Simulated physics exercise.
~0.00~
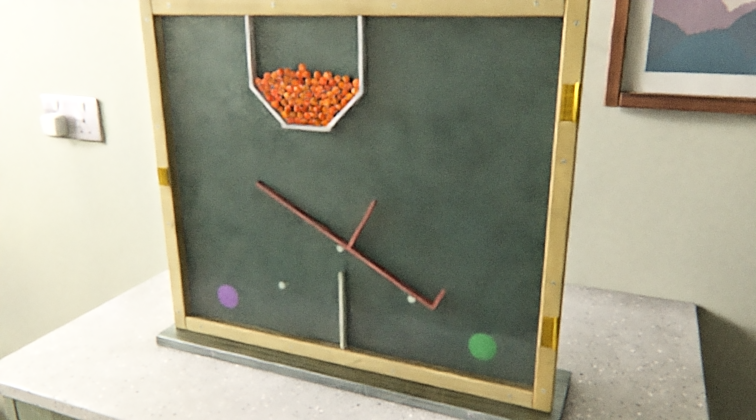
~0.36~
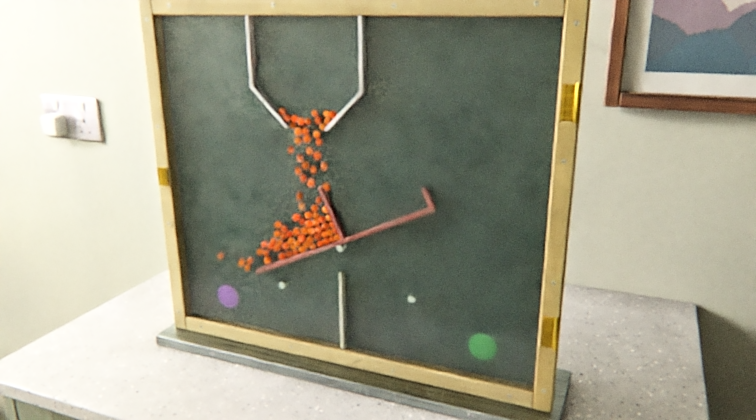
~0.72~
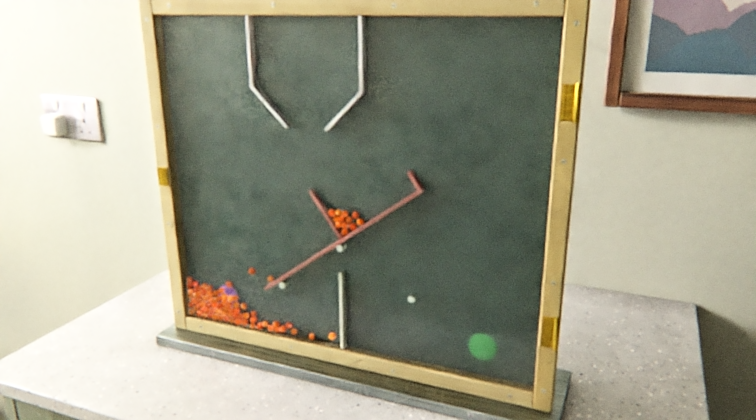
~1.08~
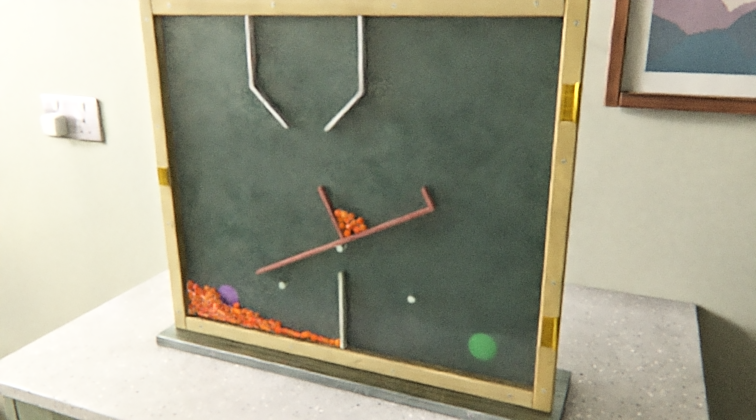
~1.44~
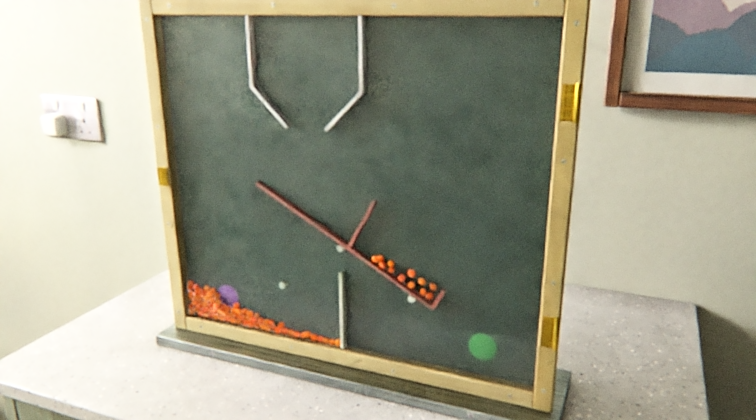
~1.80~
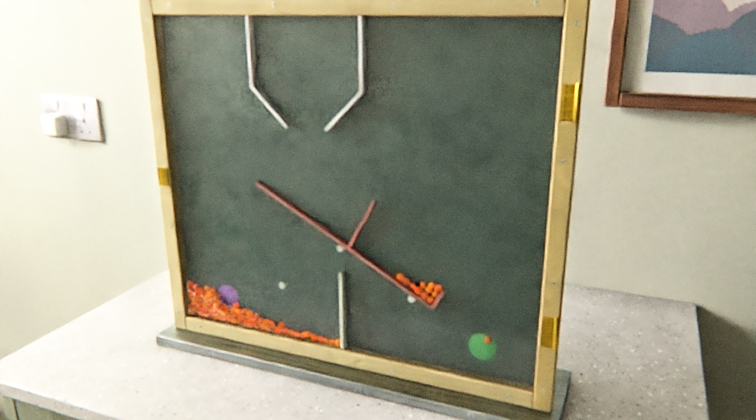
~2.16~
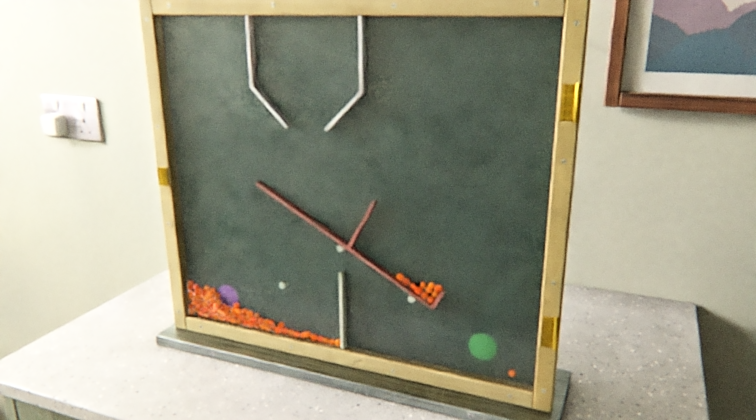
Orange beads poured from a hopper onto a red seesaw tray, which tipped left and spilled most of them into the purple-marked bin, then swung back right, holding a small cluster at its end while one stray bead dropped past the green sticker.
